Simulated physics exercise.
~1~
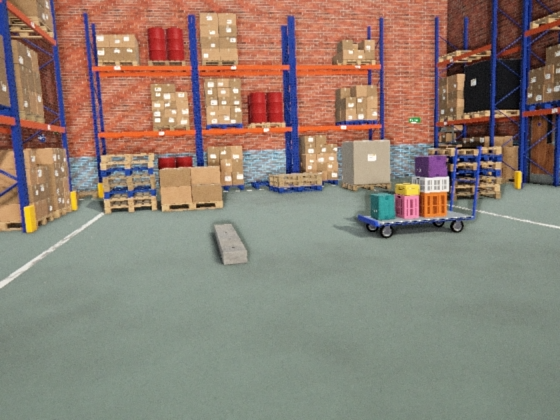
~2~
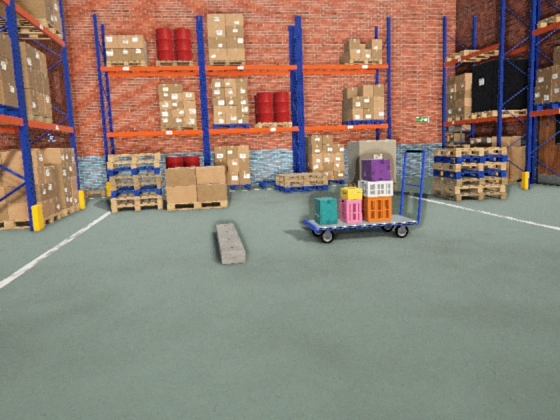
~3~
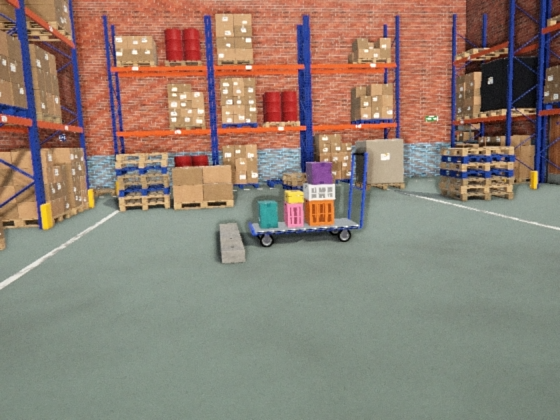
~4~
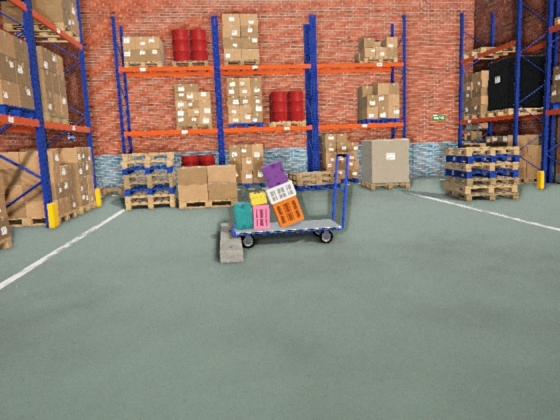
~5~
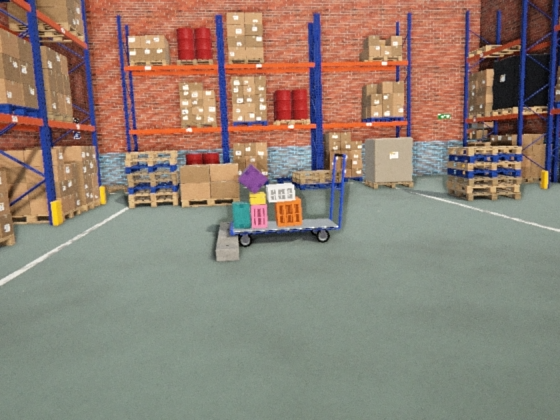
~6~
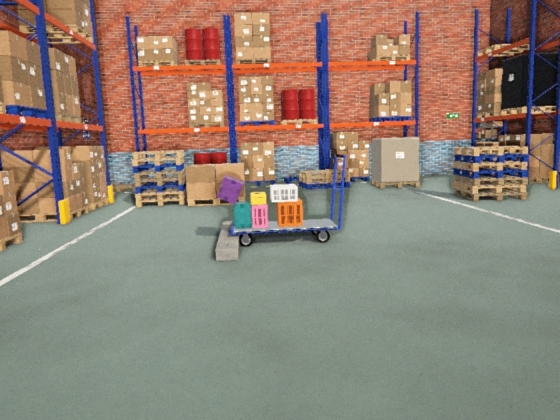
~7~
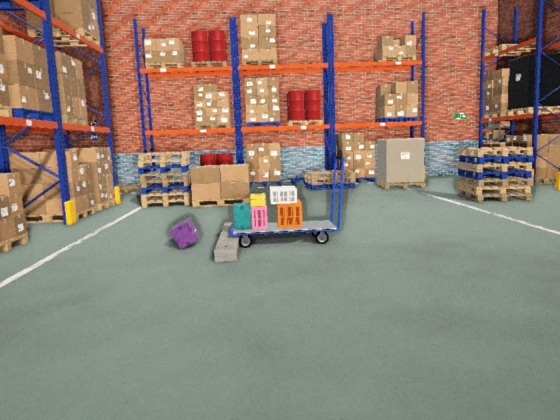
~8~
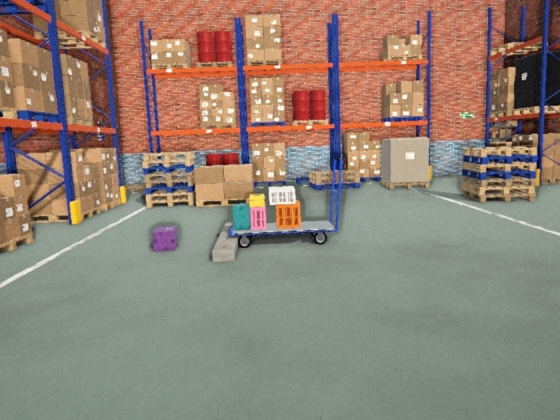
In a brick-walled warehouse lined with blue and orange racks of boxes and red drums, the view looks across a green floor, drifting slightly sideways. A blue trolley at right carries a teal box, pink and orange crates, a yellow box, a white crate and a purple carton on top. It rolls left and stops against a grey kerb. The orange and white crates tip forward with the carton, then settle back as the carton tumbles over the front. It lands on the floor left of the kerb, while everything else stays aboard.
